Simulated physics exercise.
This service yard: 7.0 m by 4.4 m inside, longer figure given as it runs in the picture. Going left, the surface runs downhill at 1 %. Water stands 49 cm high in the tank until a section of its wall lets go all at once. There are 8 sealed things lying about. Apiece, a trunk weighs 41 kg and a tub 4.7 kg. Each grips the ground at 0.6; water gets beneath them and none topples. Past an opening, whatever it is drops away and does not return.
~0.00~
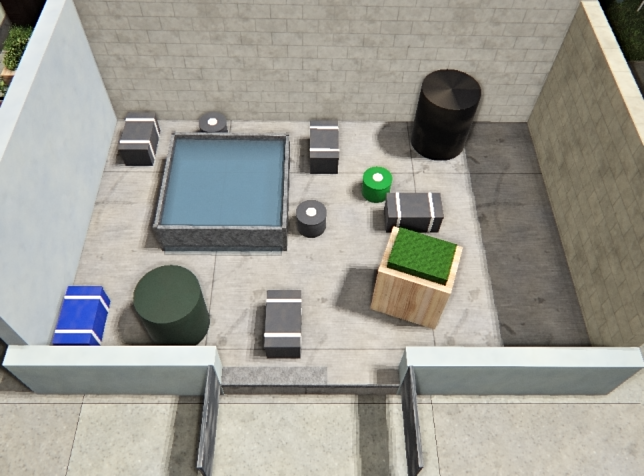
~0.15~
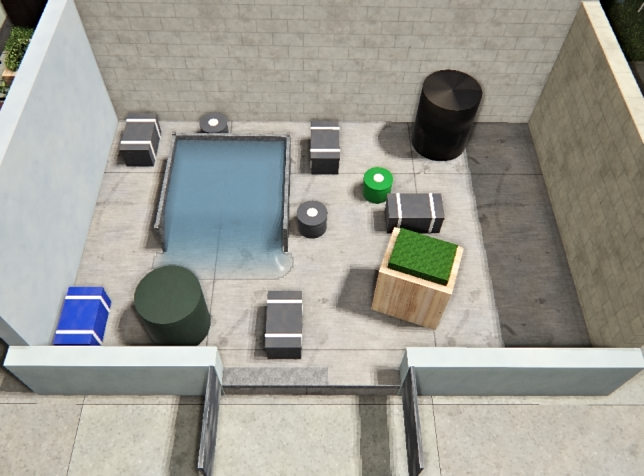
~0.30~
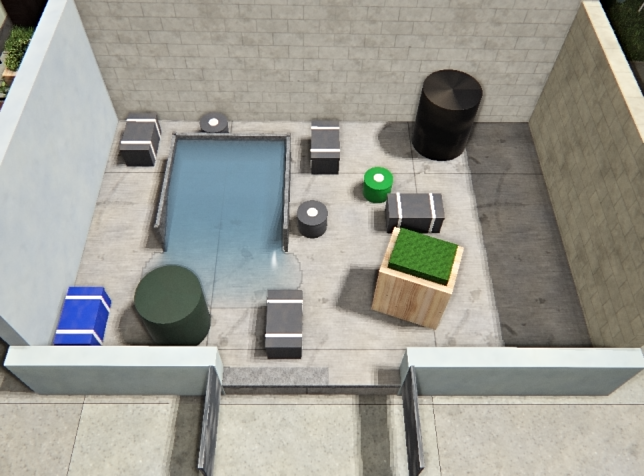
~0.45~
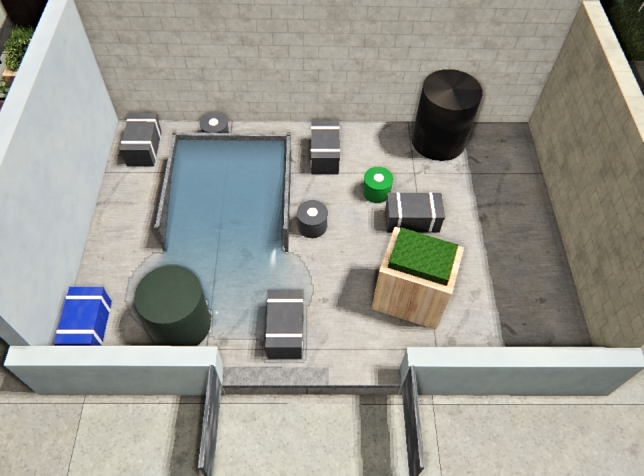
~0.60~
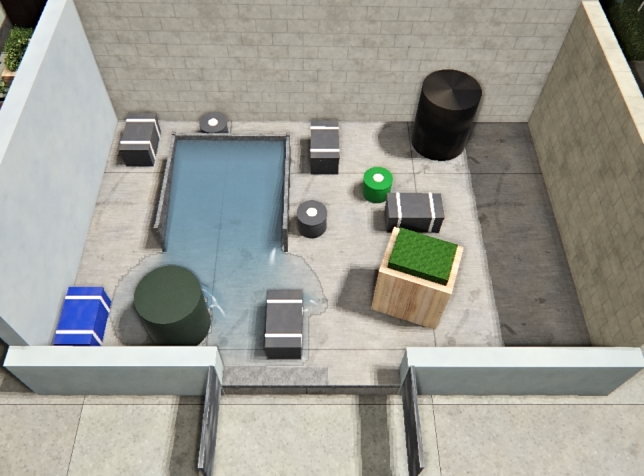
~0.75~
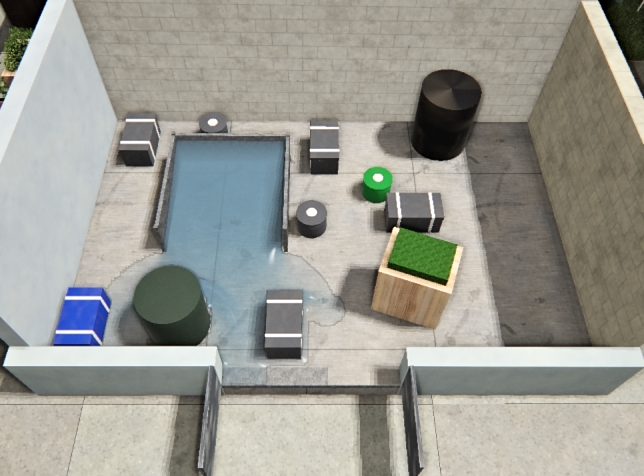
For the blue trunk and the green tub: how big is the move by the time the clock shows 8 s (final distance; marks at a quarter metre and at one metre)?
Both checked: The blue trunk moves a fair bit, and the green tub remains near its spot.
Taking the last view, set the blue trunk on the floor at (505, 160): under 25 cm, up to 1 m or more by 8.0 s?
What happens is that it keeps still.
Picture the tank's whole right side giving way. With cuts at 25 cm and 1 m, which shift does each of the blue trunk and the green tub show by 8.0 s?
The blue trunk would remain almost still and the green tub would be washed far off.
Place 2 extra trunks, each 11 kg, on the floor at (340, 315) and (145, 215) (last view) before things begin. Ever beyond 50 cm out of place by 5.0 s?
Beyond the mark, below the mark.
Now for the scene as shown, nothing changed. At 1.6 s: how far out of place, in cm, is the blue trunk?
It is about 10 cm out of place by then.
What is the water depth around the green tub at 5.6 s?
Depth approx. 1 cm.
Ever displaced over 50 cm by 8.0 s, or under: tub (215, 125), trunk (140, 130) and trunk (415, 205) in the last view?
In sequence - crossed the line; stayed below the line; stayed below the line.
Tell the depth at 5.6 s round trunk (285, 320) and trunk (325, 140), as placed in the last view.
Roughly 5 and 1 cm.
After 1.6 s the blue trunk is near (68, 316), 0.1 m from its start, afloat; the green tub is near (378, 178), 0.0 m from its start, aground; 0 of 8 are out; 1 afloat.
After 3.6 s the blue trunk is near (101, 299), 0.3 m from its start, afloat; the green tub is near (378, 178), 0.0 m from its start, aground; 0 of 8 are out; 1 afloat.
After 5.6 s the blue trunk is near (106, 282), 0.5 m from its start, aground; the green tub is near (378, 178), 0.0 m from its start, aground; 0 of 8 are out; 0 afloat.
After 8.0 s the blue trunk is near (106, 282), 0.5 m from its start, aground; the green tub is near (378, 178), 0.0 m from its start, aground; 0 of 8 are out; 1 afloat.
